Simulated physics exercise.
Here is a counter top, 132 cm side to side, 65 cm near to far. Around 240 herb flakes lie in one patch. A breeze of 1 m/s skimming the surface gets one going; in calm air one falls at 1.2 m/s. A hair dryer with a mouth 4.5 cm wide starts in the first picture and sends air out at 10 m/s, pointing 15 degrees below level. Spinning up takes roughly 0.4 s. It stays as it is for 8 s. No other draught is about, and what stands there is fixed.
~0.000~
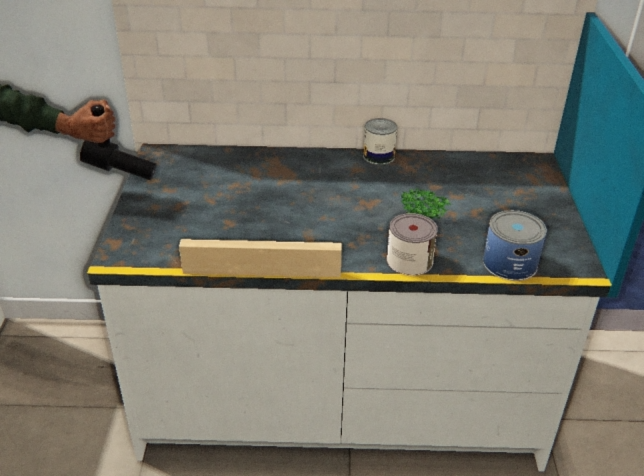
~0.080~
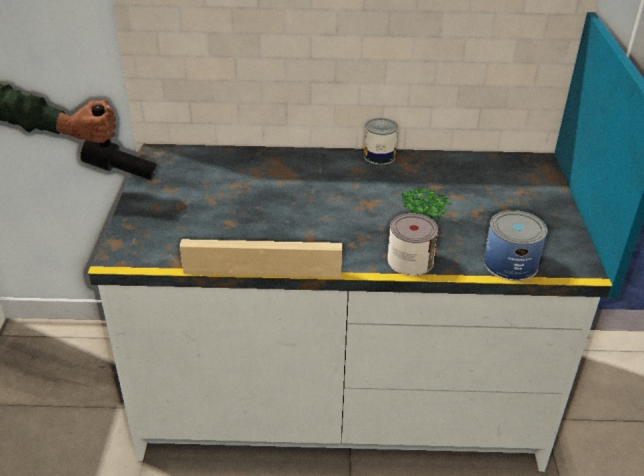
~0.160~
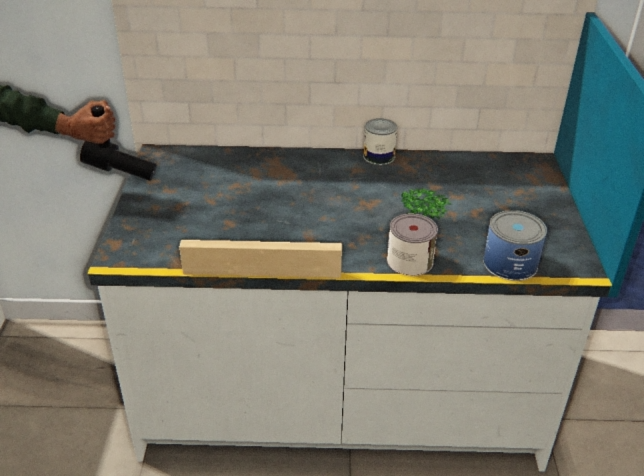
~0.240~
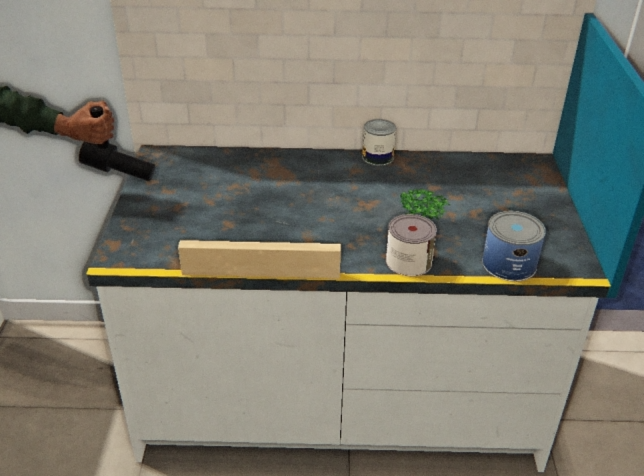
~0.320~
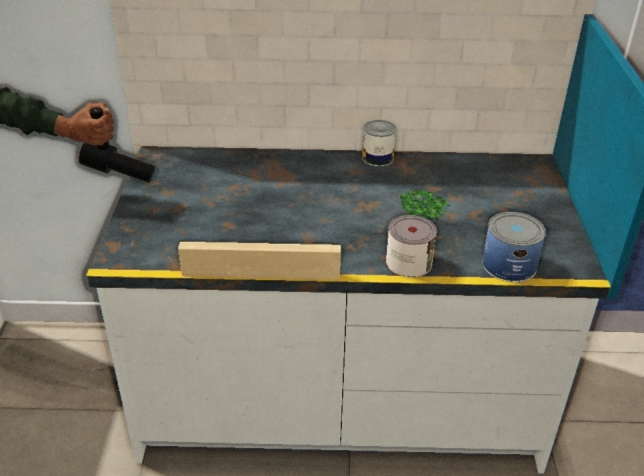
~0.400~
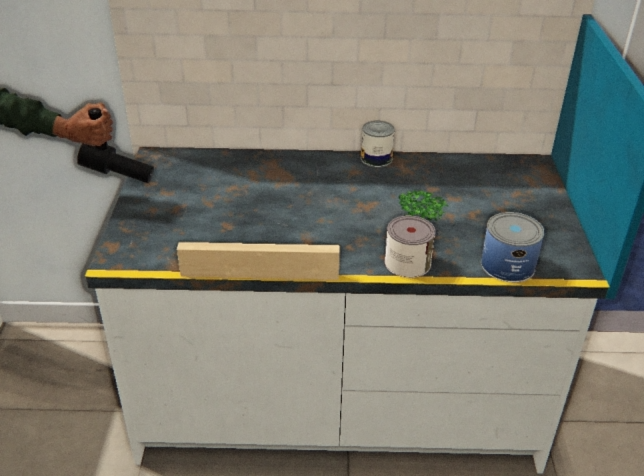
Green herb flakes lying still in a patch among paint tins on a worn counter, a hand holding a dark hair dryer at left.
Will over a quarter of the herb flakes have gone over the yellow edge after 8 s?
More than a quarter over the yellow edge: No.
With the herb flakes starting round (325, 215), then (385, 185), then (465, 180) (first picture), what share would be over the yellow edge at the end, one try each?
In turn about 40 %, 0 %, 0 %.
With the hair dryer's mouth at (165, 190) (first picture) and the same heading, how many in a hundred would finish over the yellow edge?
Then about 0 %.
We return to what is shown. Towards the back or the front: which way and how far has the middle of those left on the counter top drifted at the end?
To the back, by about 15 cm.
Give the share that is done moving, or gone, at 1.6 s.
Some 30 per cent.
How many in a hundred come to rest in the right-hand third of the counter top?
Near 100 %.
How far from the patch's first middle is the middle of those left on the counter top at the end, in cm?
Roughly 45 cm.
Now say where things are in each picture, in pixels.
In the first picture, the middle of the herb flakes is near (422, 204), none has stirred yet and the mouth of the hair dryer is at (153, 172).
In the second picture, the middle of the herb flakes is near (427, 201), none has stirred yet and the yellow edge is centred on (349, 280).
In the third picture, the middle of the herb flakes is near (427, 201), none has stirred yet, the top of a tin is at (414, 227) and the top of a tin is at (381, 126).
In the fourth picture, the middle of the herb flakes is near (425, 202) and none has stirred yet.
In the fifth picture, the middle of the herb flakes is near (425, 203) and none has stirred yet.
In the sixth picture, the middle of the herb flakes is near (424, 203) and none has stirred yet.
After 1.6 s, 0 % are over the yellow edge; the middle of those still in play is near (565, 186); 34 % have settled or left.
After 2.6 s, 0 % are over the yellow edge; the middle of those still in play is near (563, 184); 36 % have settled or left.
After 4.4 s, 0 % are over the yellow edge; the middle of those still in play is near (562, 182); 45 % have settled or left.
After 8.0 s, at the end, 0 % are over the yellow edge; the middle of those still in play is near (562, 179).
